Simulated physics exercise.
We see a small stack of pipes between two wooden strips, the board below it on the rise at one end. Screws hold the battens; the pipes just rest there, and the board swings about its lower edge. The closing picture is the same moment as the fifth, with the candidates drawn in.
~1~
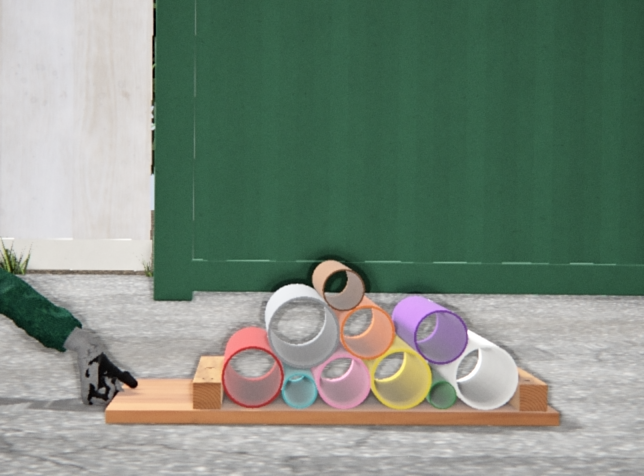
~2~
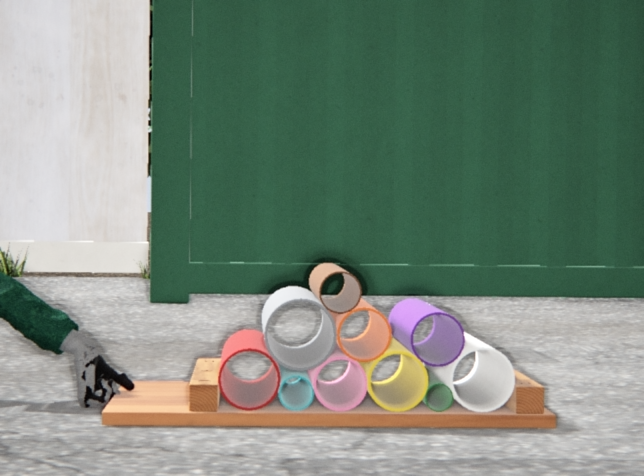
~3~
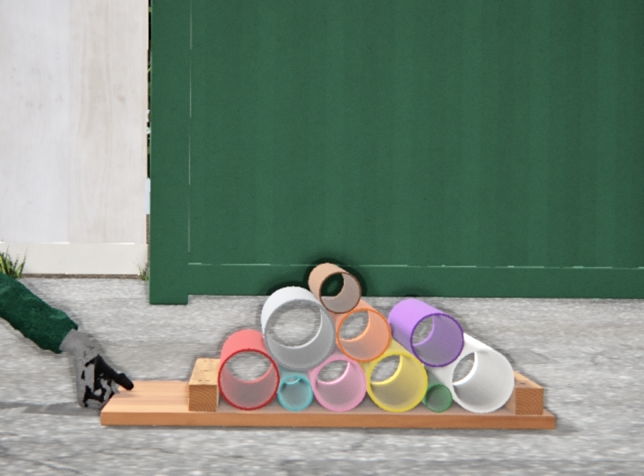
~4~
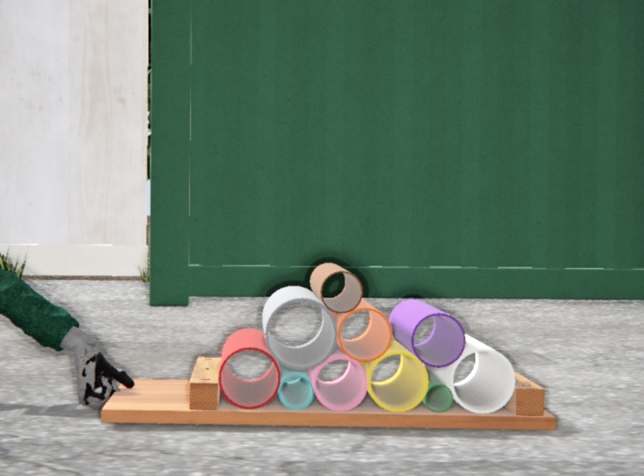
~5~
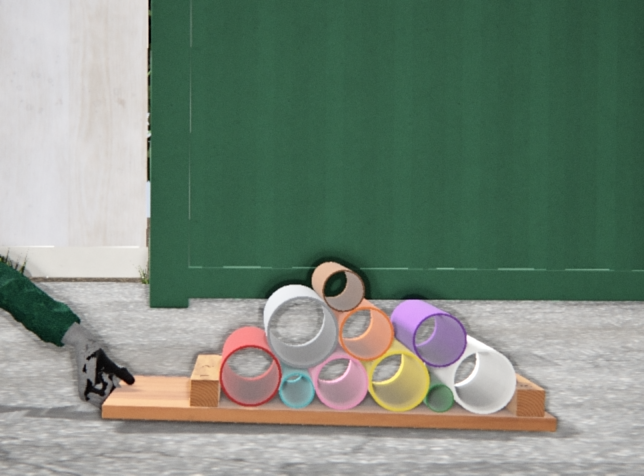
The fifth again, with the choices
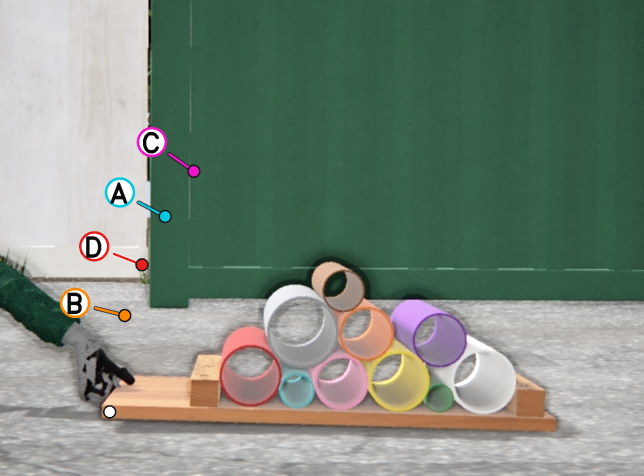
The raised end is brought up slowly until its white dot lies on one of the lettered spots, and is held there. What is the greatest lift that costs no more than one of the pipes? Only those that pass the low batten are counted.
The last mark within the limit is C.
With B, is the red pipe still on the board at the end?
Yes.
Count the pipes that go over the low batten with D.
The count is none.
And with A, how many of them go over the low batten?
It comes to none.
On the marked copy, A at (165, 216); B at (125, 316); C at (194, 171); D at (142, 265); the white dot at (110, 412).
Following C. Soon after the start, board at 19°.
Later, board at 34°.
In the end, board at 34°, one over the low batten (brown).
As for the rest, A none over the low batten; B none over the low batten; D none over the low batten.
